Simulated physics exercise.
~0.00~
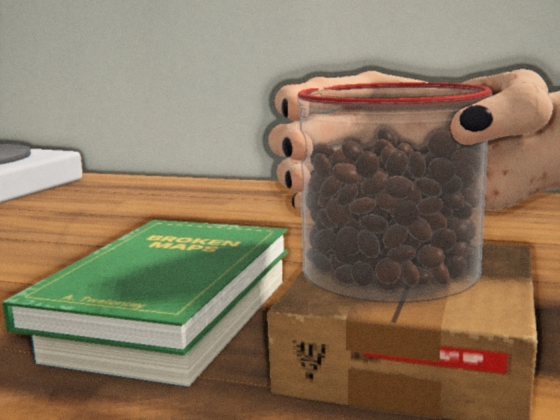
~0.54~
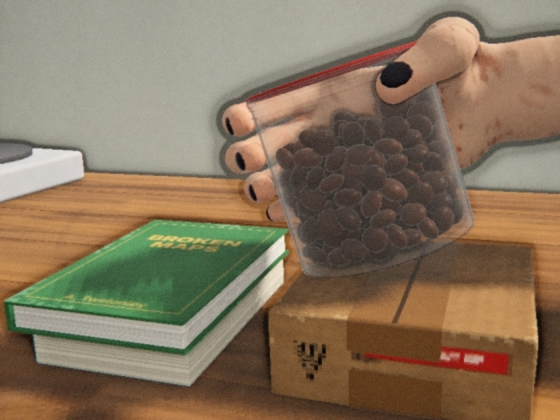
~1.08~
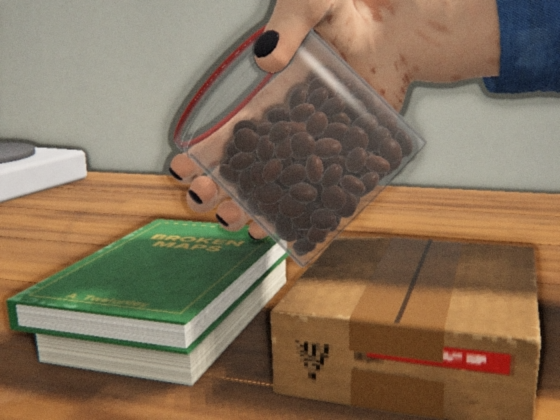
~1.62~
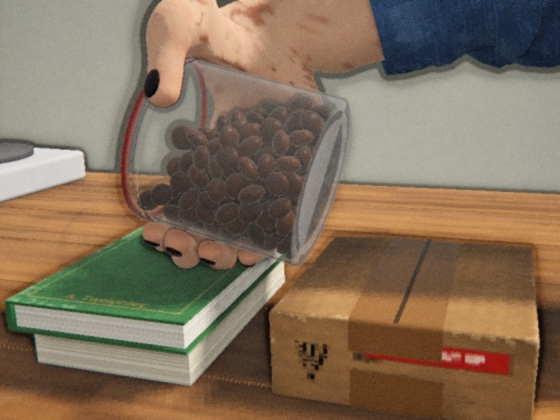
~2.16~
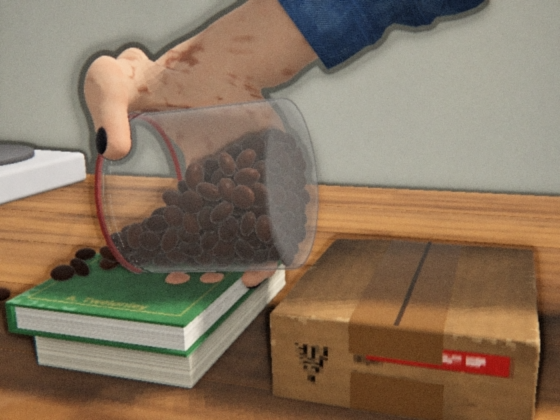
A clear tub with a red rim, filled with flat dark brown chocolates, stands on a cardboard box at the right of a wooden table, gripped by a hand with black nails. The slightly swaying close view faces a grey wall, with two stacked books, the top one green, at left and a white object behind them. The hand lifts the tub and tilts it leftward, the contents staying inside as a blue sleeve appears. It carries the tub over the books and turns it onto its side. Finally the tub lies on the green cover, its mouth facing left, and a few chocolates spill out while most remain inside.
